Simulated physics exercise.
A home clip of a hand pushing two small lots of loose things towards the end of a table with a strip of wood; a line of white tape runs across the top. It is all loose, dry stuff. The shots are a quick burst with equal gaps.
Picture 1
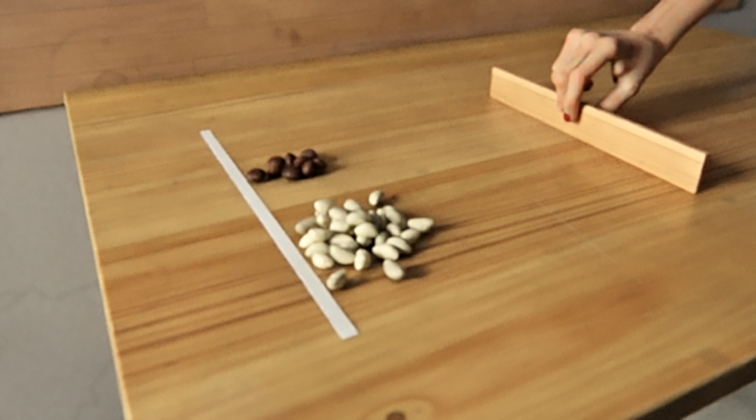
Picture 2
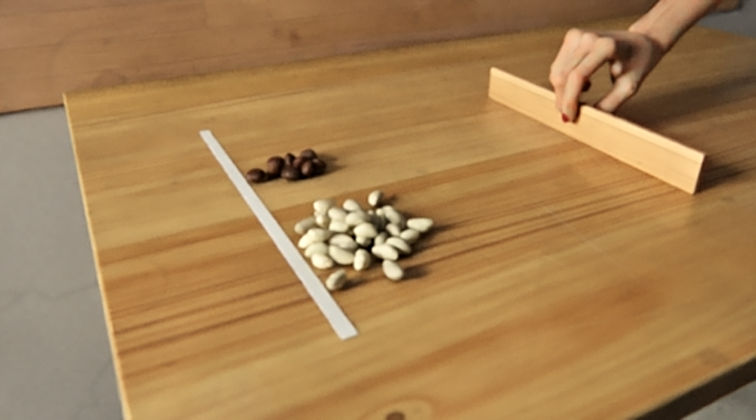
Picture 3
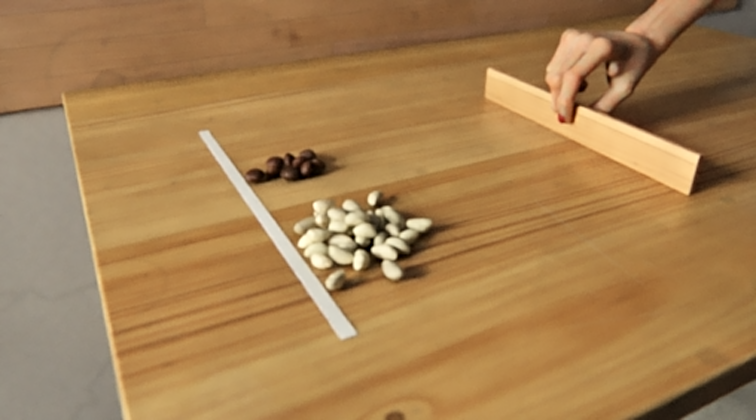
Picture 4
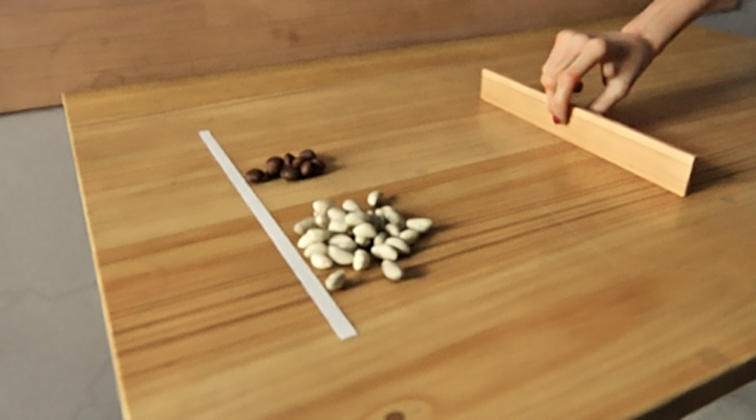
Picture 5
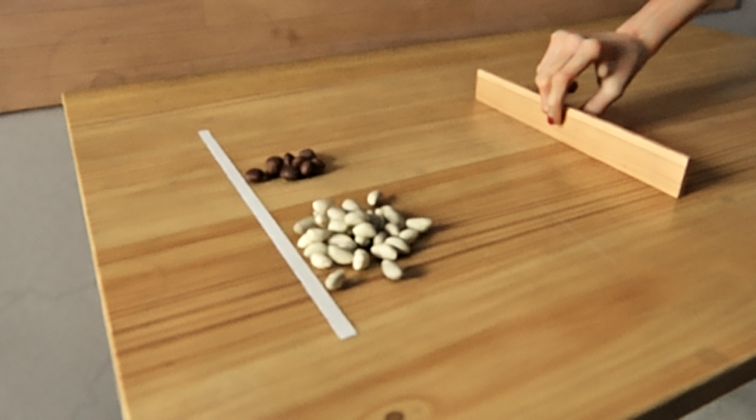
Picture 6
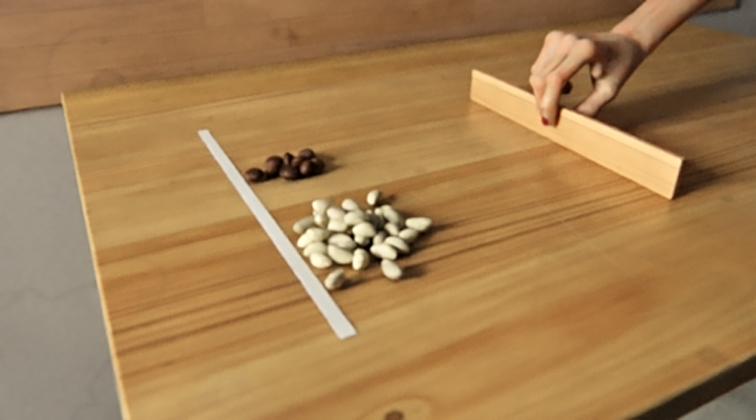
On a wooden tabletop, a hand sliding a wood strip slightly left, white beans and small dark brown pieces lying still beside white tape.
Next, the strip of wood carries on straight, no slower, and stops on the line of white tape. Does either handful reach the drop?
The nearer handful remains up there; the farther handful remains up there.
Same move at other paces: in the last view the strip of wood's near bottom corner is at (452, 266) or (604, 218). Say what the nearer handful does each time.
In the first try it loses pieces over the edge; in the second it all stops short of the edge.
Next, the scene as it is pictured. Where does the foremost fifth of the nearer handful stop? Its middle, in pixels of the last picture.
Around (213, 279).
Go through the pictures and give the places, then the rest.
Strip of wood at (683, 163), at rest; white tape at (209, 137), well back from the edge; edge at (93, 249); nearer handful at (353, 230), some white beans; farther handful at (302, 163), a few flat chocolate drops, in the first picture.
Strip of wood at (681, 164); farther handful at (302, 163), in the second picture.
Strip of wood at (677, 165); nearer handful at (352, 230), in the third picture.
Strip of wood at (671, 166); farther handful at (301, 163), in the fourth picture.
Strip of wood at (666, 167); nearer handful at (352, 230), in the fifth picture.
Strip of wood at (659, 169); white tape at (207, 137); edge at (91, 249); nearer handful at (351, 230); farther handful at (300, 162), in the sixth picture.
Then, 1.40 s past the last view, strip of wood still moving, near (419, 135); nearer handful all on the table, its front near (335, 281); farther handful all on the table, its front near (255, 175).
Then, 2.82 s past the last view, strip of wood stopped at the white tape; nearer handful all on the table, its front near (202, 284); farther handful all on the table, its front near (186, 197).
Finally, strip of wood stopped at the white tape; nearer handful all on the table, its front near (202, 284); farther handful all on the table, its front near (186, 197).
